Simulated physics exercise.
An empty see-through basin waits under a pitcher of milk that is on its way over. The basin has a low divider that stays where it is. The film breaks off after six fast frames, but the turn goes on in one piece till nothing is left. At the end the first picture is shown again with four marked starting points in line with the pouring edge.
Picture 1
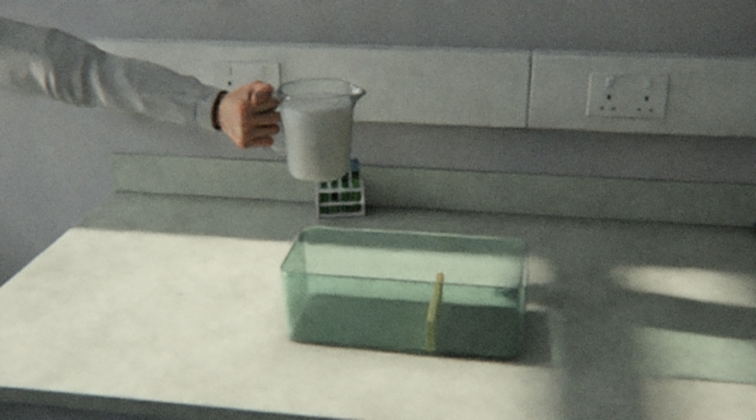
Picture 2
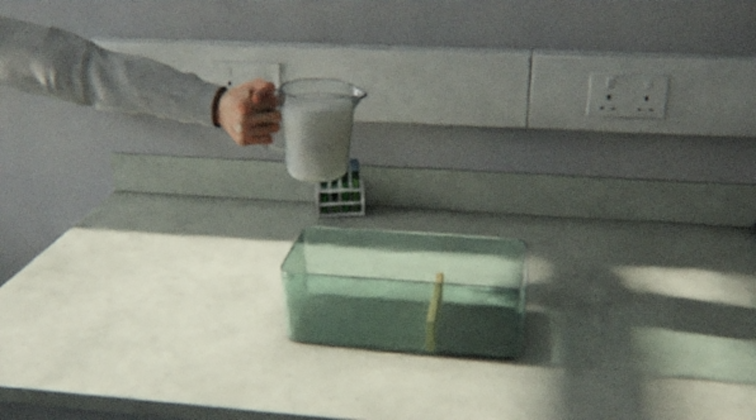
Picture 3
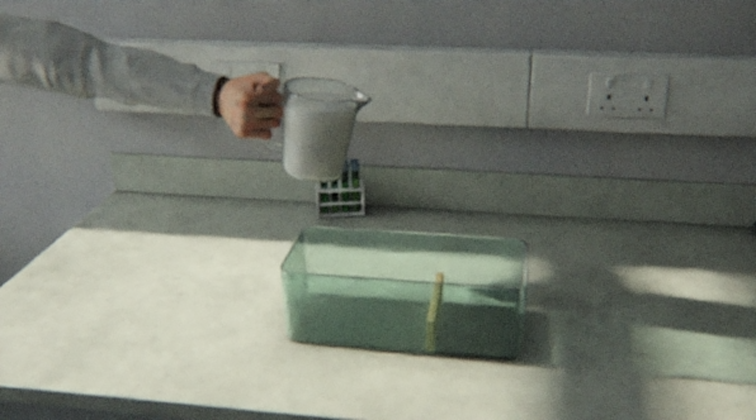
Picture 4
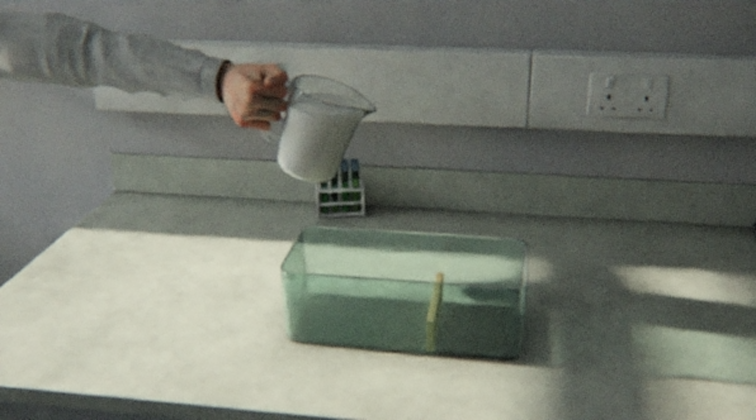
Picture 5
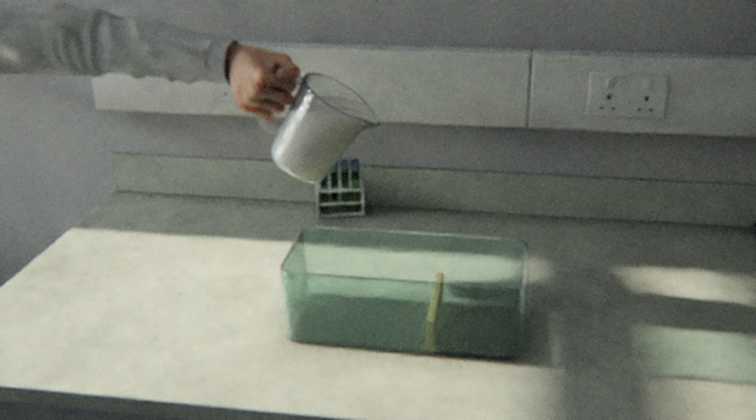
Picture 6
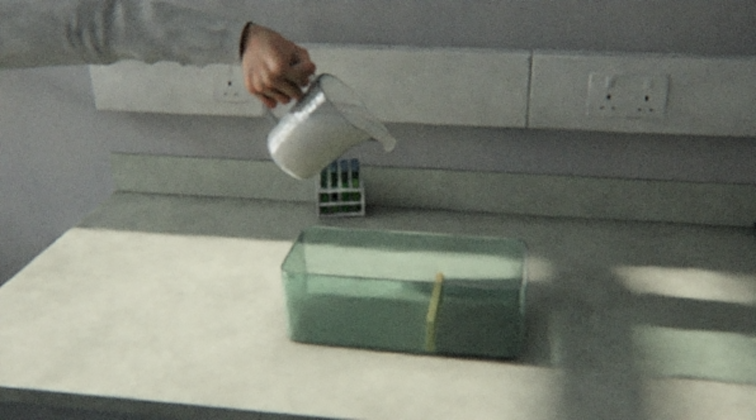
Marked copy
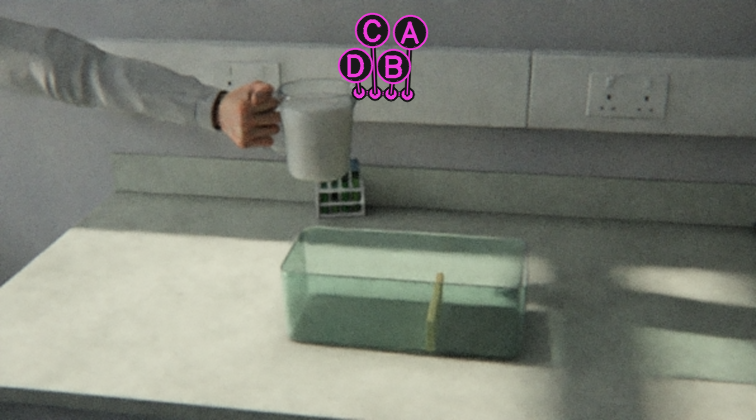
A hand tips a clear pitcher rightward above a see-through basin until milk reaches the spout.
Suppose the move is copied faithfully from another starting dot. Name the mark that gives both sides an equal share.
B works best here.
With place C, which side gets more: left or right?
The left one.
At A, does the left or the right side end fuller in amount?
The right one.
In magenta, A at (407, 94); B at (391, 93); C at (375, 93); D at (359, 92).
With A, about 24 % ends left of the wall and 73 % right of it; 4 % is lost outside.
With B, about 54 % ends left of the wall and 44 % right of it; 3 % is lost outside.
With C, about 73 % ends left of the wall and 20 % right of it; 7 % is lost outside.
With D, about 87 % ends left of the wall and 5 % right of it; 7 % is lost outside.
